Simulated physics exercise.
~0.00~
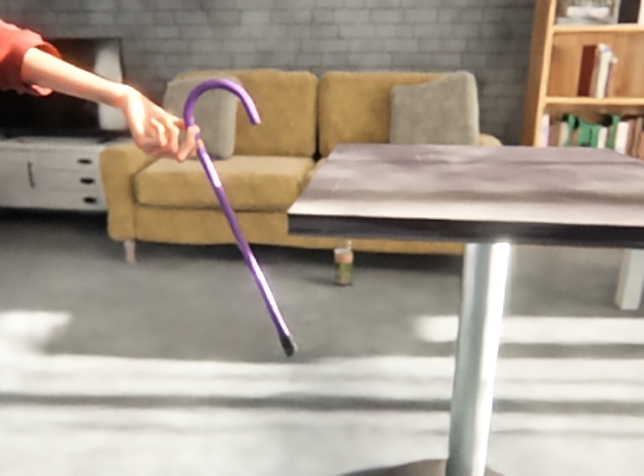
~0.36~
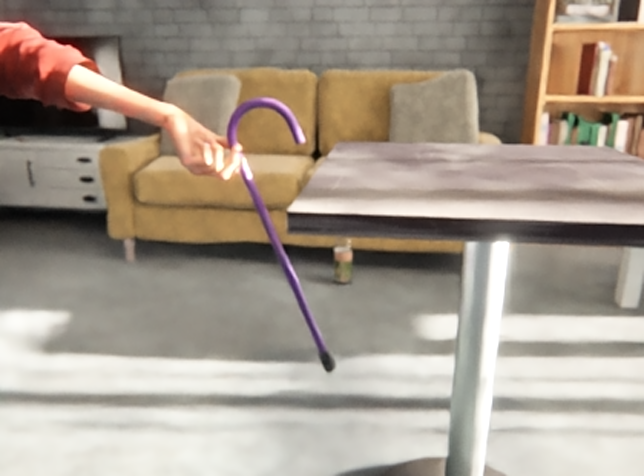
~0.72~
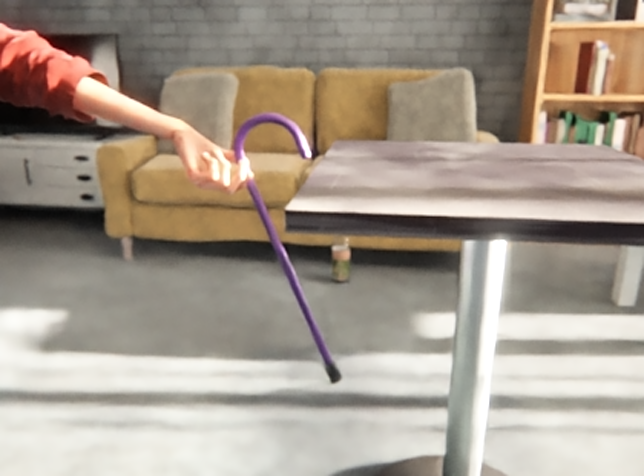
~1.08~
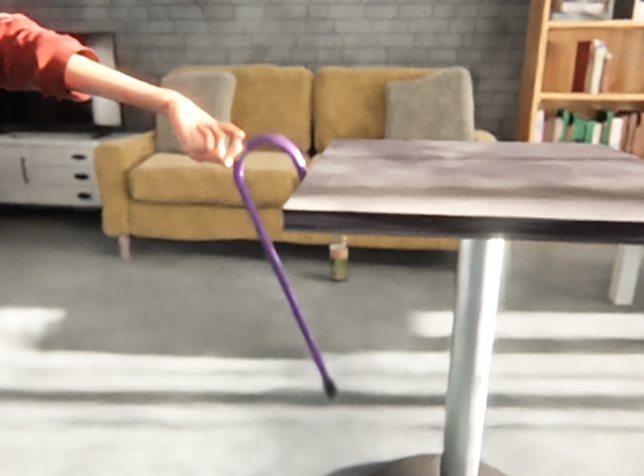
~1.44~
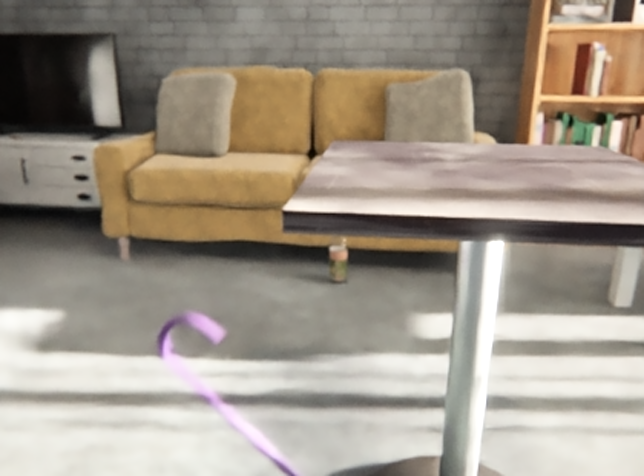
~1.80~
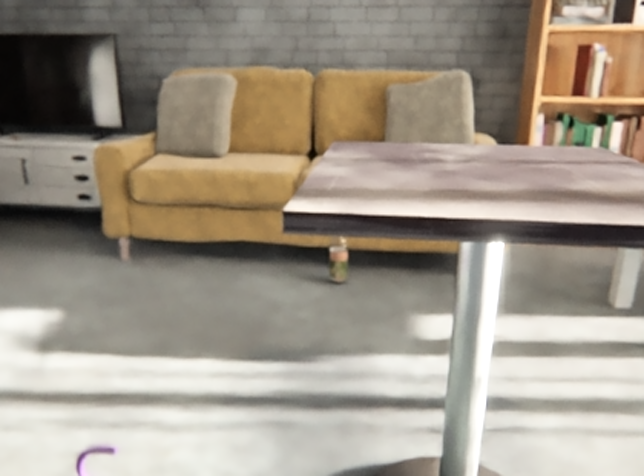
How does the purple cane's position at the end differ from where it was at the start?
At the start the cane is held up by a hand to the left of the table. By the end it has dropped low and to the left, with only part of its crook showing at the bottom edge of the view.
